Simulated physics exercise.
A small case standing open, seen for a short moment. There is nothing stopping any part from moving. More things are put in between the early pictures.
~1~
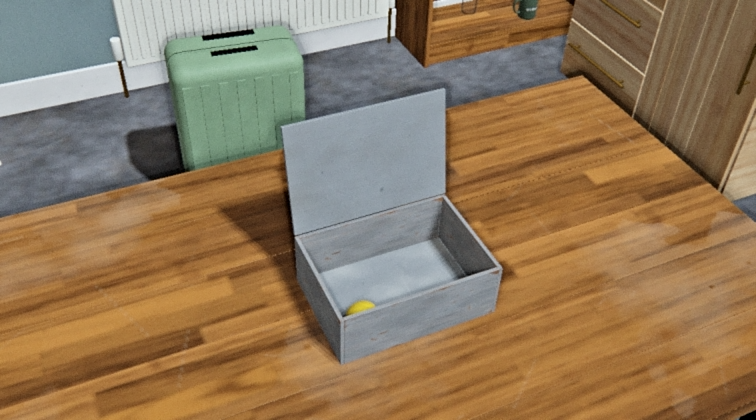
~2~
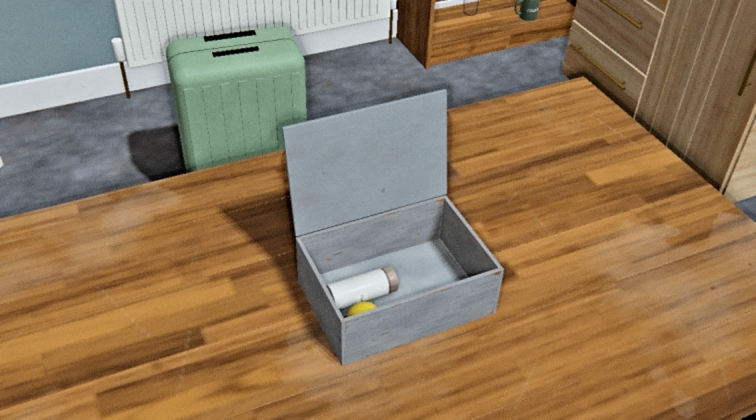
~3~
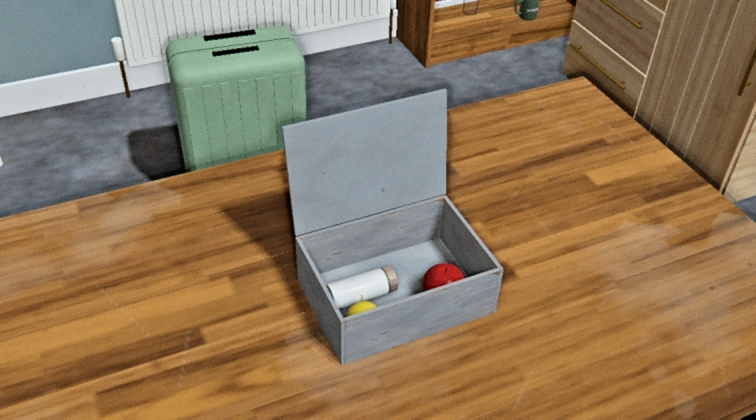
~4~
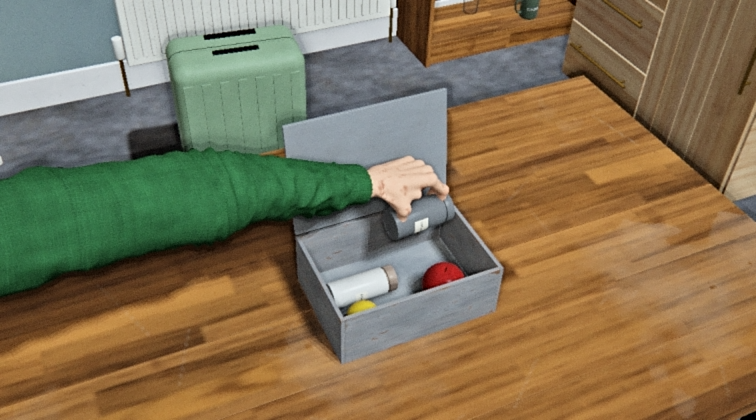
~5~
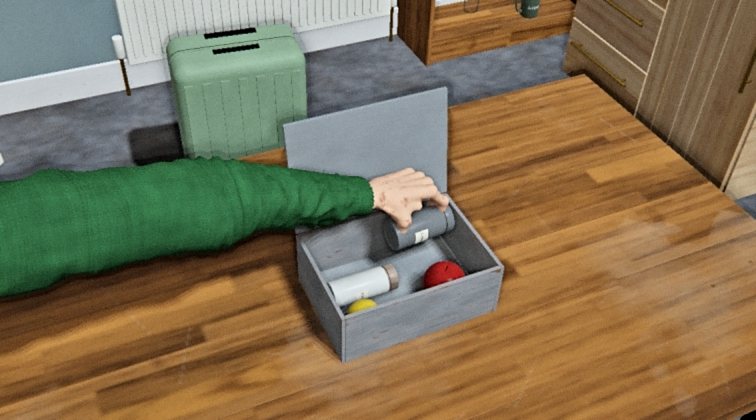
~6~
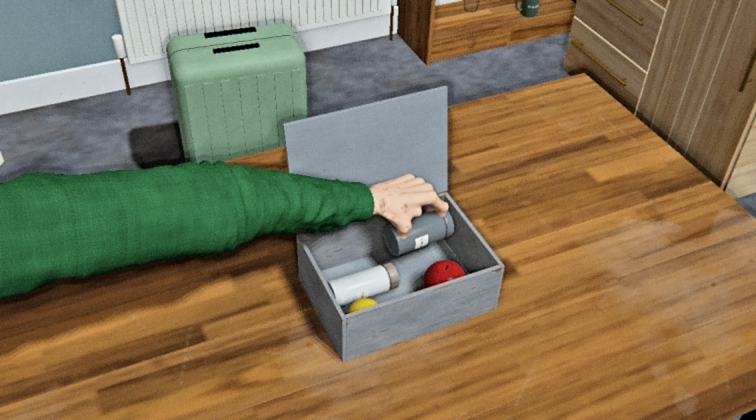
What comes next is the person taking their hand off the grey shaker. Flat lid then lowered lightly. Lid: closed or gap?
No gap.
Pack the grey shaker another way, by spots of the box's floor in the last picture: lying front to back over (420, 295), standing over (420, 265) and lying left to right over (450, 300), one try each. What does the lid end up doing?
Results in order: Lid down, lid up, lid down.
Then, 1.00 s later than the last frame, lid starting down; grey shaker moved about its own width near (417, 251).
Then, 1.50 s later than the last frame, lid 66° above the rim; grey shaker moved about its own width near (417, 250).
Then, 1.80 s later than the last frame, lid 33° above the rim; grey shaker moved about its own width near (417, 250).
Then, 2.00 s later than the last frame, lid 4° above the rim; grey shaker moved about its own width near (416, 250).
When it is over, lid shut; moved from the start, grey shaker; the other 3 as before. End places, in pixels of the last picture, grey shaker near (416, 250).
